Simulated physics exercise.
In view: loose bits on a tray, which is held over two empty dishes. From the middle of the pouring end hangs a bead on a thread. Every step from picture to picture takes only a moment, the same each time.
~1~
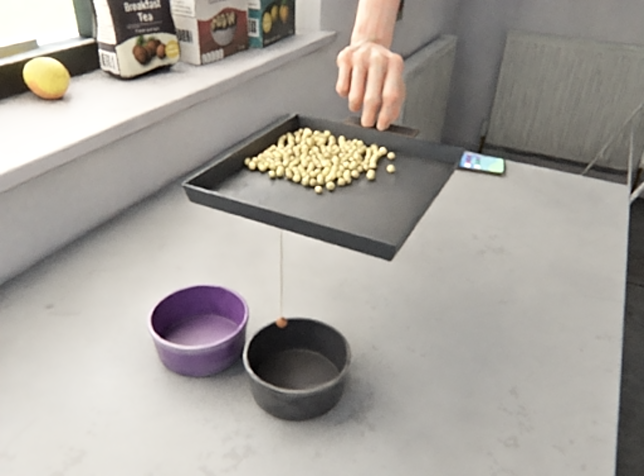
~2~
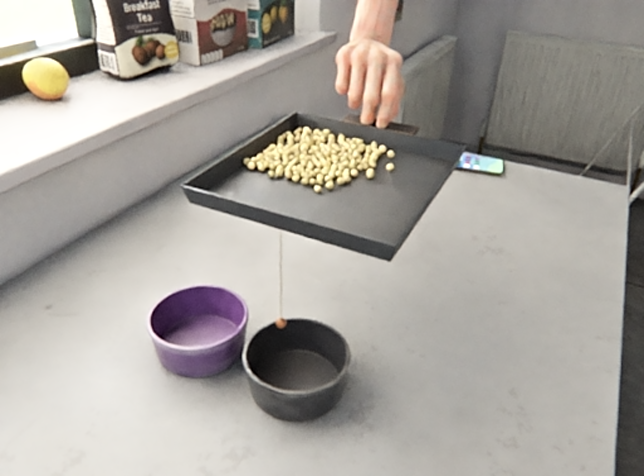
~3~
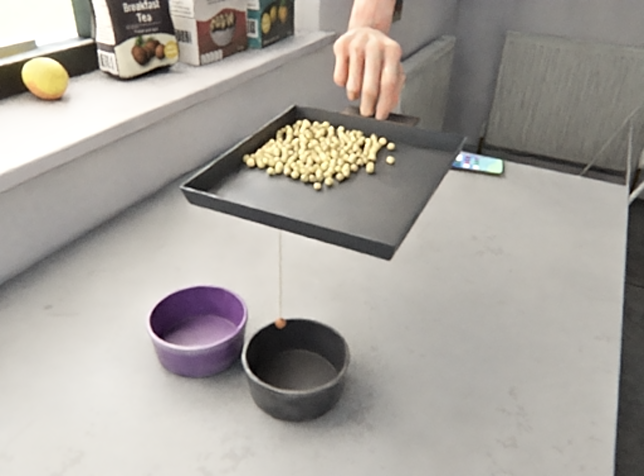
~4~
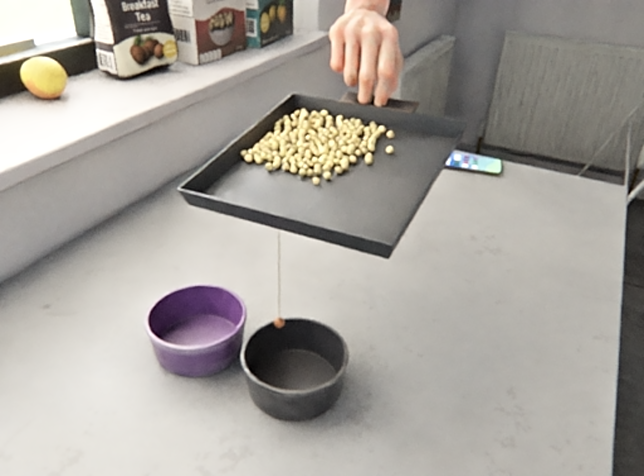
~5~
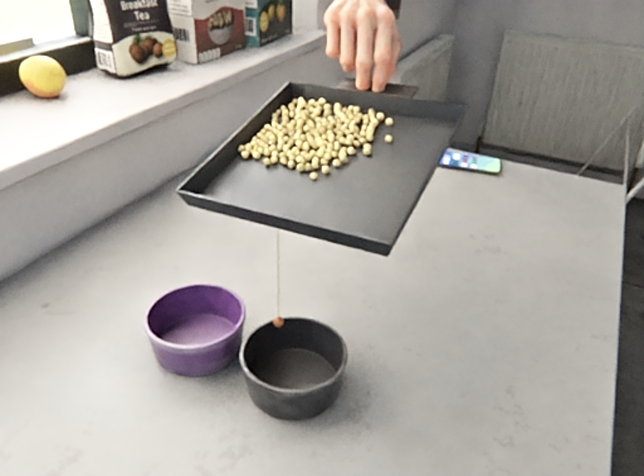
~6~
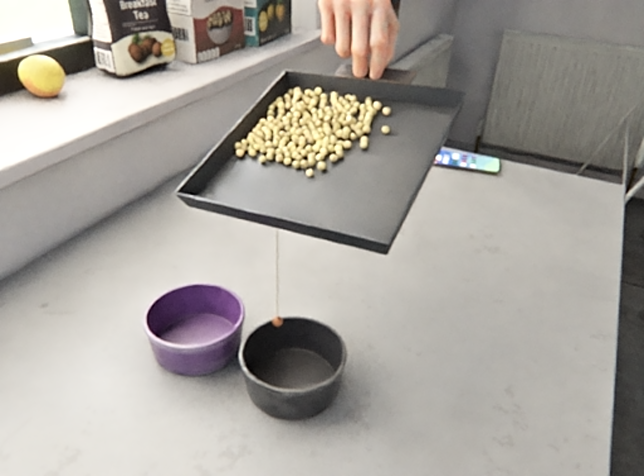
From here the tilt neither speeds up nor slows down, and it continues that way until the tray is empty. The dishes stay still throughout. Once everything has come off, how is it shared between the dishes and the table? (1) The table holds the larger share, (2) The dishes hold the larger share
Option 2: The dishes hold the larger share.
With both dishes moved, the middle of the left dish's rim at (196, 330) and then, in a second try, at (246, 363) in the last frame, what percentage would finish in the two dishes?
Around 90 and then 20 per cent.
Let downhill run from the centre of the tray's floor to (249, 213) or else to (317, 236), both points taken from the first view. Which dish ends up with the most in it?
The first try favours the dish to the left; the second favours the dish to the right.
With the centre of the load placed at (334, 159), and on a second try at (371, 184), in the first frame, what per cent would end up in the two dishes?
Roughly 70 per cent, then roughly 60 per cent.
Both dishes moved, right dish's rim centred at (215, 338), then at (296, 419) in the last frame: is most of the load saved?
The bulk of it and then Short of half.
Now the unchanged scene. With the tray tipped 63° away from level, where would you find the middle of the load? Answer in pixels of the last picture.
Somewhere about pixel (223, 203).
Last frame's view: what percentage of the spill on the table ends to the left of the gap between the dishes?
Close to 90 %.
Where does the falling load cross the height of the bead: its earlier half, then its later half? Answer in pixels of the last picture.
Roughly at (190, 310) first, and then at (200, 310).
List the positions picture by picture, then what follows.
The first picture shows corners of the pouring end near (189, 183) and (393, 241), level; middle of the load near (321, 157), soya beans; left dish near (169, 356); right dish near (271, 400); bead on its thread near (282, 322).
The second picture shows corners of the pouring end near (188, 184) and (392, 242), level; middle of the load near (320, 156).
The third picture shows corners of the pouring end near (187, 186) and (391, 241), tipped barely, lowest at the left corner; middle of the load near (320, 151).
The fourth picture shows corners of the pouring end near (185, 187) and (389, 240), tipped a little, lowest at the left corner; middle of the load near (318, 142).
The fifth picture shows corners of the pouring end near (183, 188) and (387, 239), tipped a little, lowest at the left corner; middle of the load near (316, 133).
The sixth picture shows corners of the pouring end near (181, 190) and (385, 238), tipped clearly, lowest at the left corner; middle of the load near (312, 126); left dish near (165, 355); right dish near (267, 399).
Shortly afterwards, tray tipped steeply; all but a few on the tray; only a few in the left dish; only a few outside both; a little in the air.
Next, tray tipped past a quarter turn; near a quarter on the tray; only a few in the right dish; near half in the left dish; a little outside both; near a third in the air.
Some moments later, tray tipped past a quarter turn; a little in the right dish; the bulk in the left dish; near a quarter outside both.
In the end, tray tipped past a quarter turn; a little in the right dish; the bulk in the left dish; near a quarter outside both.
